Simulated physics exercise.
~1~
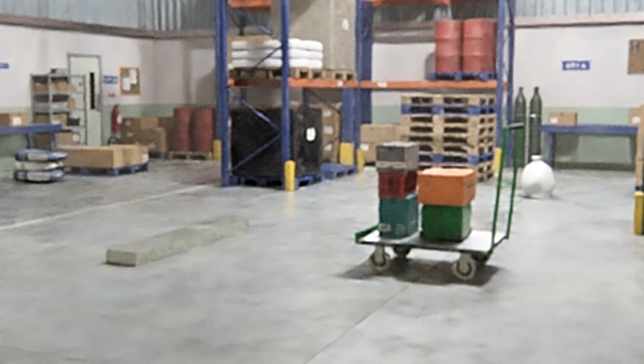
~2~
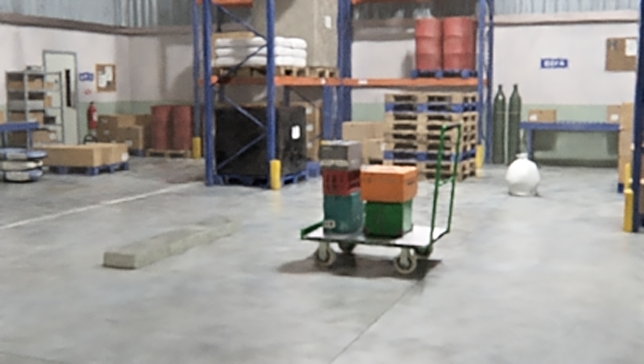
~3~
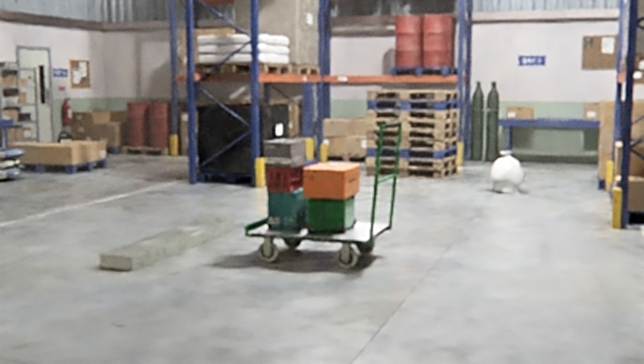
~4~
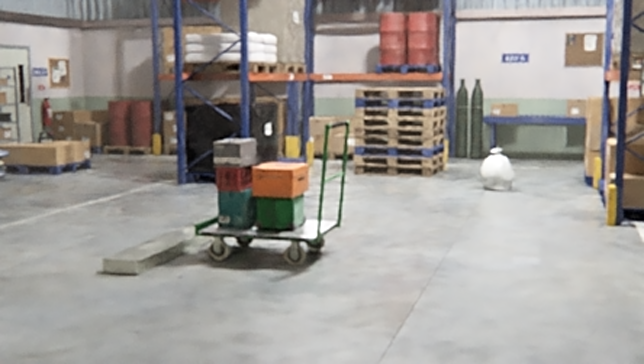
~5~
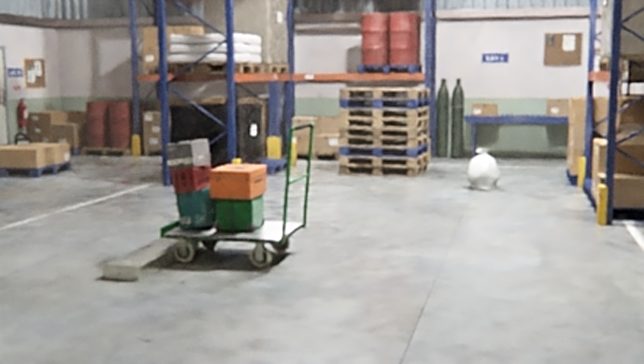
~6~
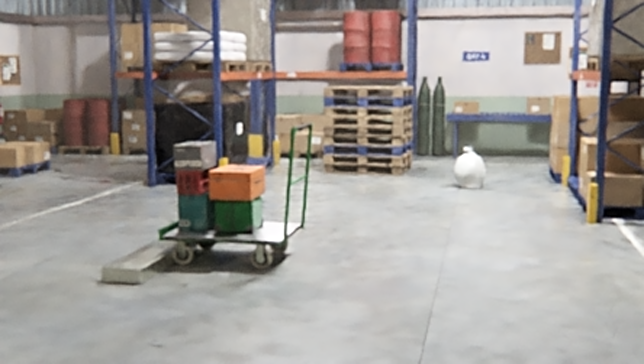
In a warehouse with tall blue and orange racking, stacked pallets and red drums, the camera looks across a grey concrete floor and drifts slightly sideways. A green-framed platform trolley carries a grey parcel on a red crate and a teal box at the left, beside an orange box on a green case. It rolls left by itself toward a low, pale beam lying on the floor. The wheels meet the beam and the trolley stops, the left stack tilting slightly. The stack settles upright again, and the trolley rests against the beam with everything still aboard.
